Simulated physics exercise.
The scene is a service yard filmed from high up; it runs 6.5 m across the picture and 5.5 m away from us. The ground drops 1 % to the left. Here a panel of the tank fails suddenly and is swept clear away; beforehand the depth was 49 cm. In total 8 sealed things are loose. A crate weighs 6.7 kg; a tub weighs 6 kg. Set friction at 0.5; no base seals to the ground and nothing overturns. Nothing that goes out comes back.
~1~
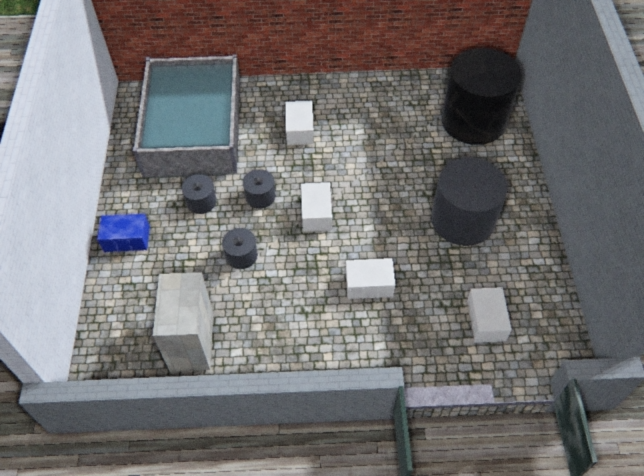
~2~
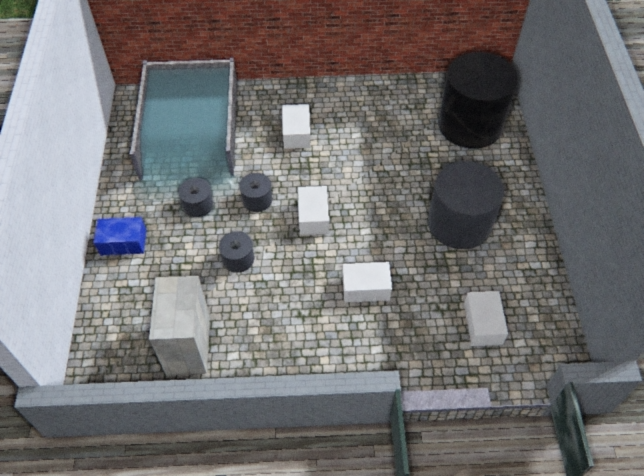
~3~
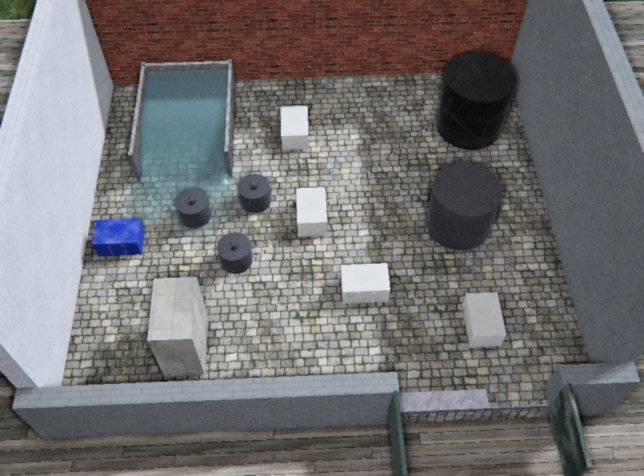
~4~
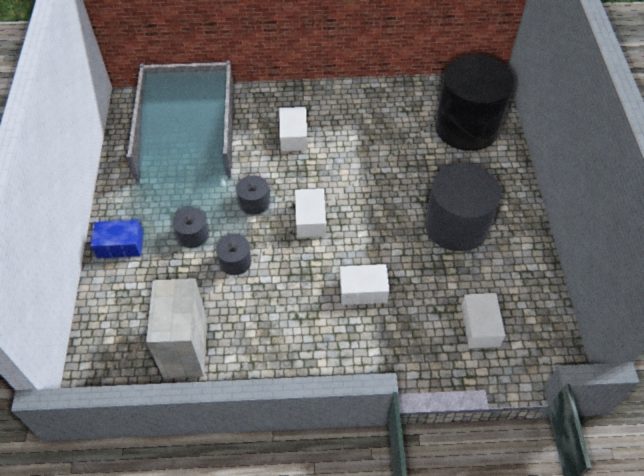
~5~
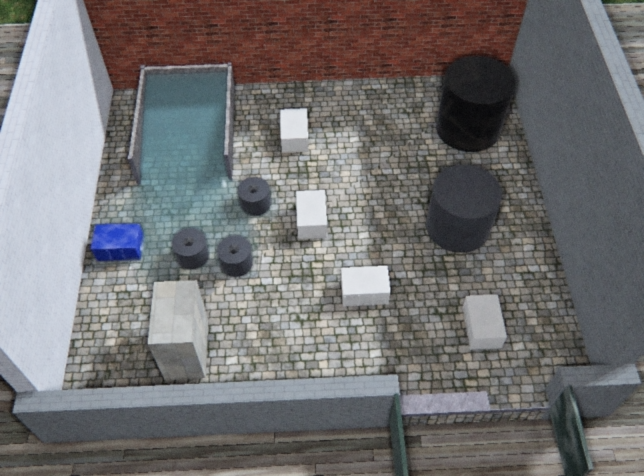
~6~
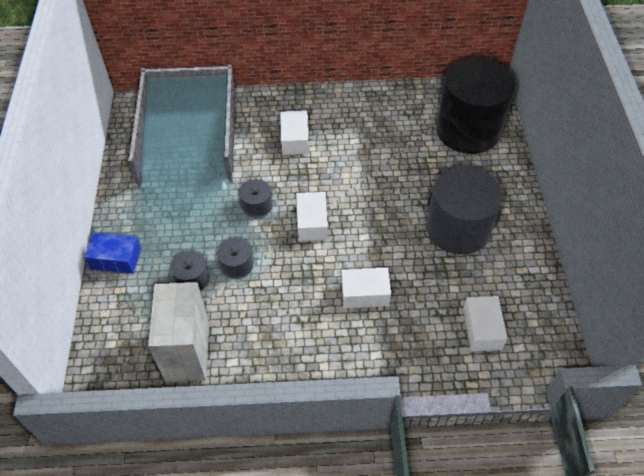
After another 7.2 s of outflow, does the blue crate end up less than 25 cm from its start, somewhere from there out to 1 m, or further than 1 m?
Further than 1 m.
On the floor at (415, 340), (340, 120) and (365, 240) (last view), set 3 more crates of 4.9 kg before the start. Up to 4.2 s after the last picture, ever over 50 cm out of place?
So that's beyond the threshold, within the threshold and within the threshold, in that sequence.
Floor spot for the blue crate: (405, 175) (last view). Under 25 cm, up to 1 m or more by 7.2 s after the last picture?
By that time it covers a moderate distance.
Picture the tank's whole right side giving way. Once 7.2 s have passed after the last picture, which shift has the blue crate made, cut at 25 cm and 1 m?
With that failure, the blue crate remains in position.
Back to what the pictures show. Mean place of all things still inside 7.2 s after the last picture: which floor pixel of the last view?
It works out to somewhere near (345, 202) on the floor.
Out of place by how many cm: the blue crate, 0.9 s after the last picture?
Shift by then: About 140 cm.
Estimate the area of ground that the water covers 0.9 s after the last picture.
Roughly 12 m2 of it is wet.
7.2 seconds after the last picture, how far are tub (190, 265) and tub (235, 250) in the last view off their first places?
Taken in order, the shifts are 100 cm and 400 cm.
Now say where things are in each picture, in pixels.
In the first frame, the blue crate at (122, 227) rests on the ground; water covers 2.3 m2; 0 of 8 have shifted.
In the second frame, the blue crate at (118, 230) rests on the ground; 2.9 m2 under water; 0 of 8 have shifted.
In the third frame, the blue crate at (116, 231), on the bottom; water covers 3.6 m2; 1 of 8 have shifted.
In the fourth frame, the blue crate at (115, 233), on the bottom; water covers 4.4 m2; 1 of 8 have shifted.
In the fifth frame, the blue crate at (116, 236), on the bottom; water covers 5.4 m2; 1 of 8 have shifted.
In the sixth frame, the blue crate at (110, 247) rests on the ground, 19 cm from its start; 6.5 m2 under water; 2 of 8 have shifted.
Then, 0.9 s after the last picture the blue crate is near (89, 331), 1.4 m from its start, afloat; 0 of 8 are out; 2 afloat.
Then, 2.8 s after the last picture the blue crate is near (141, 353), 1.9 m from its start, afloat; 0 of 8 are out; 3 afloat.
Then, 4.8 s after the last picture the blue crate is near (160, 287), 1.1 m from its start, afloat; 0 of 8 are out; 4 afloat.
Then, 7.2 s after the last picture the blue crate is near (270, 218), 2.1 m from its start, afloat; 0 of 8 are out; 4 afloat.
